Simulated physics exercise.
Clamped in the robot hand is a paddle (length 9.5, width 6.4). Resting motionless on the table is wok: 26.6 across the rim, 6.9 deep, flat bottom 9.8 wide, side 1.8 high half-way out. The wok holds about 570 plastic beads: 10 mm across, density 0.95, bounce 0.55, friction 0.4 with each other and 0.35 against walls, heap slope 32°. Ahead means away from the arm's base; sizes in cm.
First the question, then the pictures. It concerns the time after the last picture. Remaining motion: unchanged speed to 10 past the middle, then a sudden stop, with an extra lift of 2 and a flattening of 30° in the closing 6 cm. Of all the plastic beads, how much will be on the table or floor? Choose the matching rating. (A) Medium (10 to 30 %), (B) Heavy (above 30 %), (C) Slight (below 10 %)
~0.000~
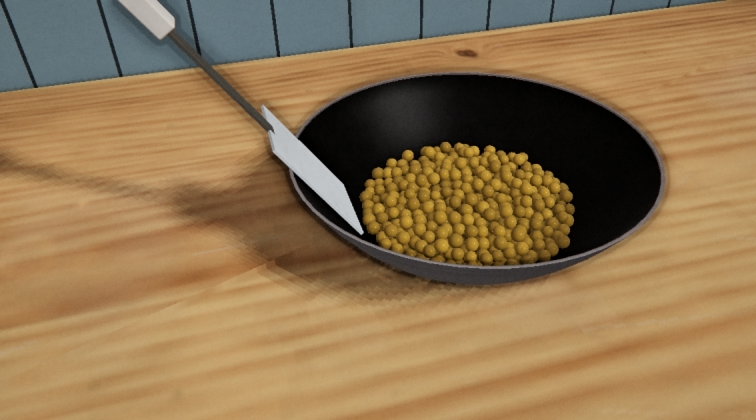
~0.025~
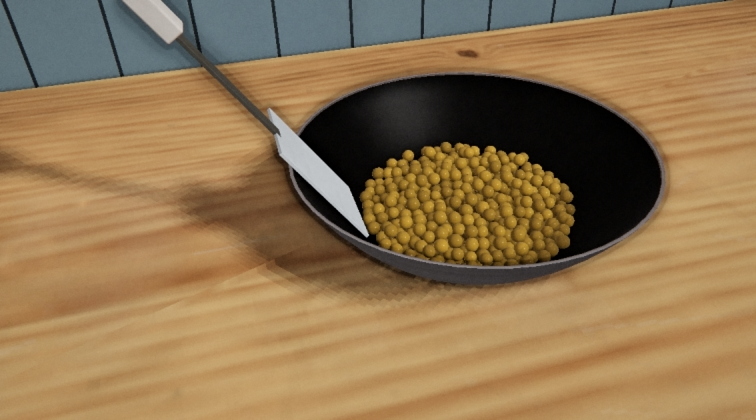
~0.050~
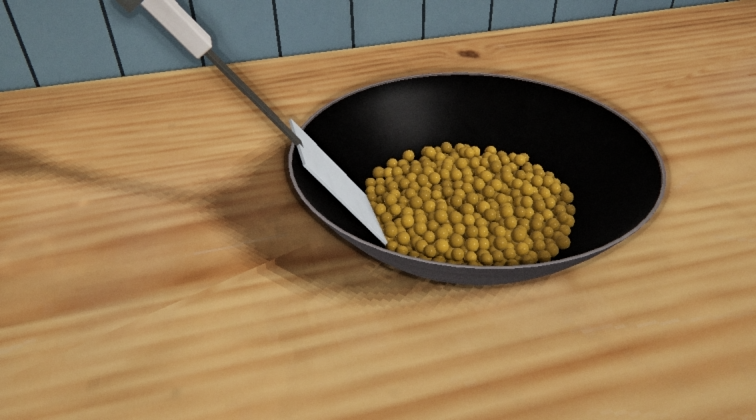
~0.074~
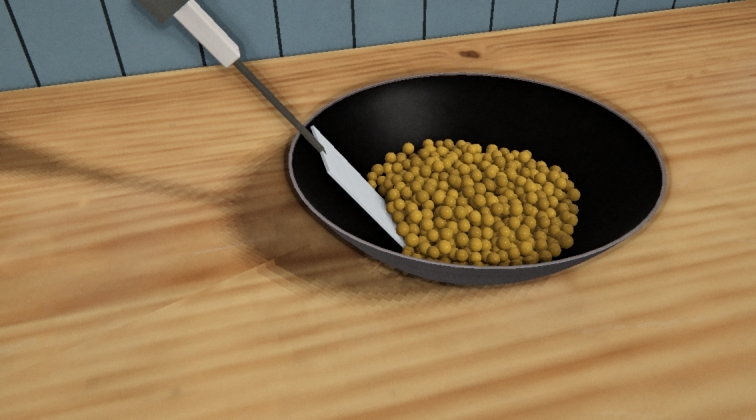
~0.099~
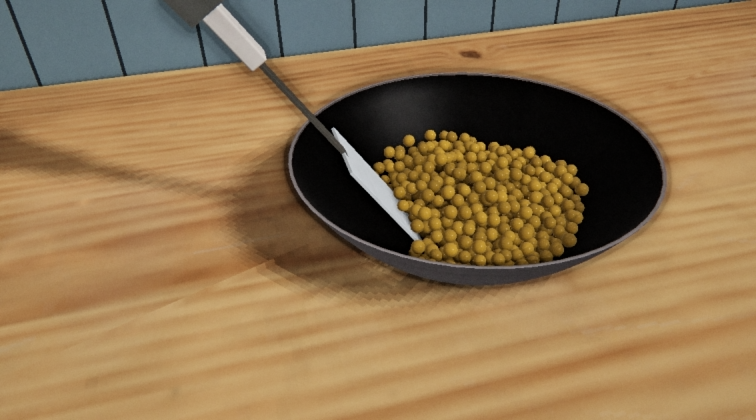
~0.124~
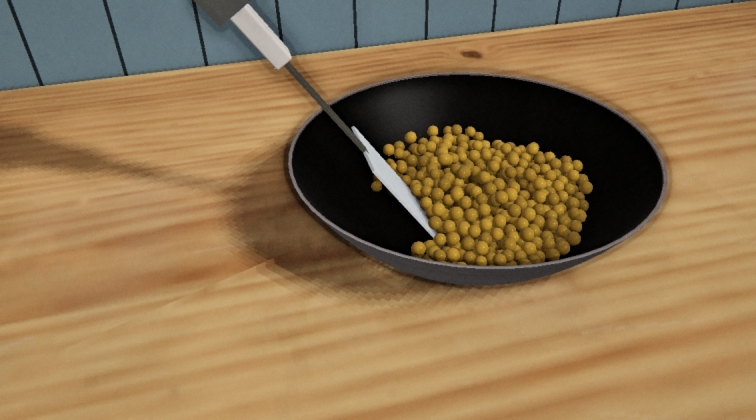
Answer: A.
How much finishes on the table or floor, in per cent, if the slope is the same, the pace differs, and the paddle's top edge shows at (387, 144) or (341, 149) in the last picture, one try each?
Try one roughly 25 per cent; try two roughly 10 per cent.
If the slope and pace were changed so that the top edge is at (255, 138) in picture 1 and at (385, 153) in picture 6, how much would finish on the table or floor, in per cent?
It comes to something like 25 %, give or take.
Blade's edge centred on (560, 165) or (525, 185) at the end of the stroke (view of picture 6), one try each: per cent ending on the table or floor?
0 % and 0 %.
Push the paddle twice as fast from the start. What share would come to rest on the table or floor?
About 35 in a hundred.
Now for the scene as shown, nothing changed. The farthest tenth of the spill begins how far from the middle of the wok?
Around 35 centimetres.
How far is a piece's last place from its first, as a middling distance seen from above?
Roughly 3 cm.
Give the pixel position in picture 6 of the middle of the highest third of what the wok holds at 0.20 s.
The top third sits at roughly (532, 174).
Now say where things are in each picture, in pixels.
The paddle top edge at (268, 127), sloping 56°; upper third of the load around (467, 196), from x 365 to 570, top at y 145; 571 in the wok, in the first picture.
The paddle top edge at (274, 130), sloping 56°; upper third of the load around (467, 196), from x 365 to 570, top at y 150, in the second picture.
The paddle top edge at (297, 141), sloping 56°; upper third of the load around (466, 195), from x 370 to 570, top at y 150, in the third picture.
The paddle top edge at (320, 147), sloping 56°; upper third of the load around (468, 189), from x 370 to 575, top at y 145, in the fourth picture.
The paddle top edge at (341, 149), sloping 56°; upper third of the load around (480, 187), from x 375 to 580, top at y 135, in the fifth picture.
The paddle top edge at (362, 148), sloping 56°; upper third of the load around (490, 180), from x 375 to 585, top at y 130; 571 in the wok, in the sixth picture.
After 0.20 s, sloping 56°, highest piece 5 above the table; 571 in the wok.
After 0.28 s, sloping 44°, highest piece 7 above the table; 571 in the wok.
After 0.52 s, sloping 26°, highest piece 9 above the table; 478 in the wok, 61 on the table or floor, 32 on the blade or in flight.
After 1.57 s, sloping 26°, highest piece 6 above the table; 478 in the wok, 93 on the table or floor.
In the end, 478 in the wok, 93 on the table or floor. That is 16 % on the table or floor.
